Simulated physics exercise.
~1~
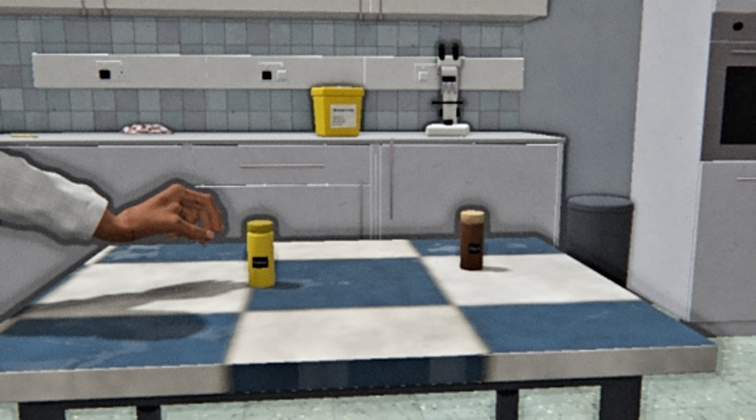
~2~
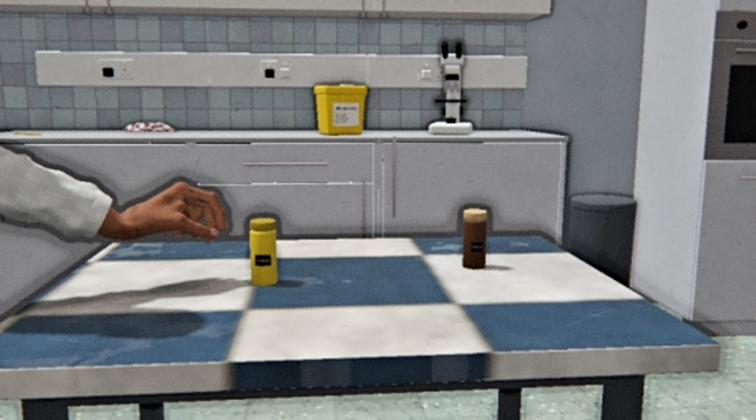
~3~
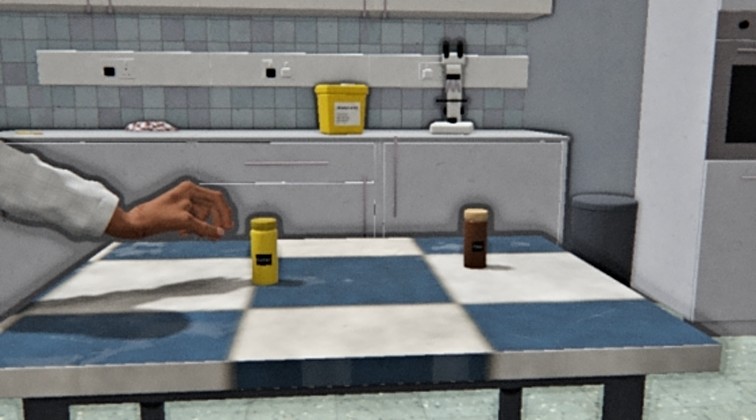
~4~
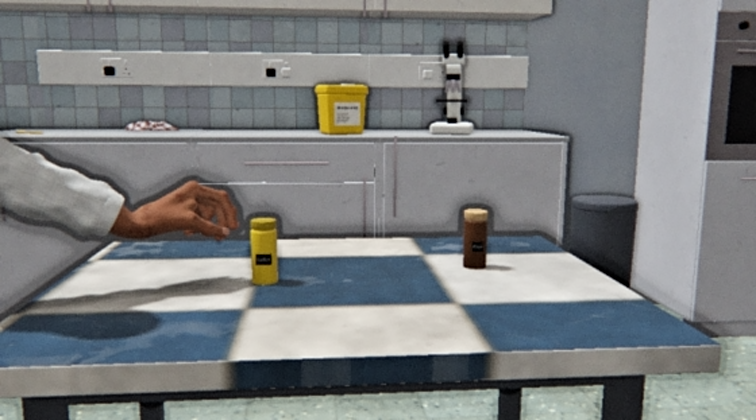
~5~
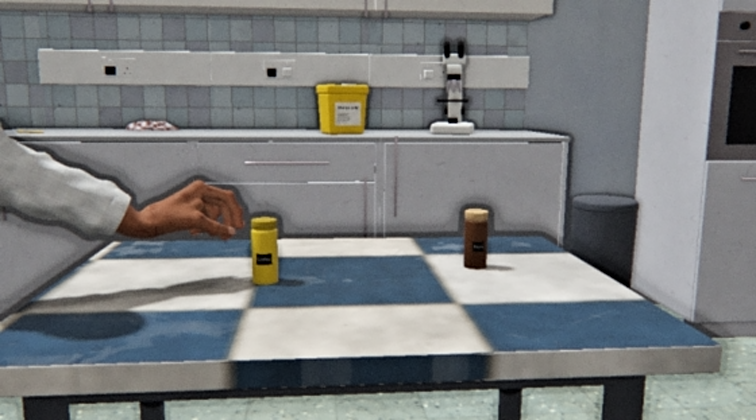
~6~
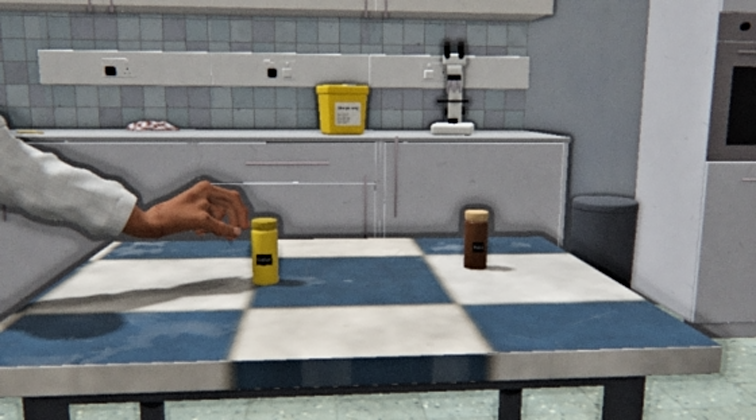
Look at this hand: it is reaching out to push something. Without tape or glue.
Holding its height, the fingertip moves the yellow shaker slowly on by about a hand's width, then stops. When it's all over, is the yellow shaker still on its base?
No, it has gone over.
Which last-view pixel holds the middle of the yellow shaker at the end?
End point in the final view: About (316, 268).
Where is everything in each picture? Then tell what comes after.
Yellow shaker (261, 254), in the first picture.
Yellow shaker (264, 252), in the second picture.
Yellow shaker (265, 251), in the third picture.
Yellow shaker (264, 251), in the fourth picture.
Yellow shaker (265, 251), in the fifth picture.
Yellow shaker (265, 251), in the sixth picture.
Then, 0.50 s on from there, yellow shaker turned 16° from how it was put near (274, 249).
Then, 0.90 s on from there, yellow shaker turned 71° from how it was put near (304, 259).
Then, 1.00 s on from there, yellow shaker on its side near (315, 268).
Then, 1.60 s on from there, yellow shaker resting near (315, 270).
In the end, toppled on the table, yellow shaker. At the end, from the last picture's camera, yellow shaker near (316, 268).
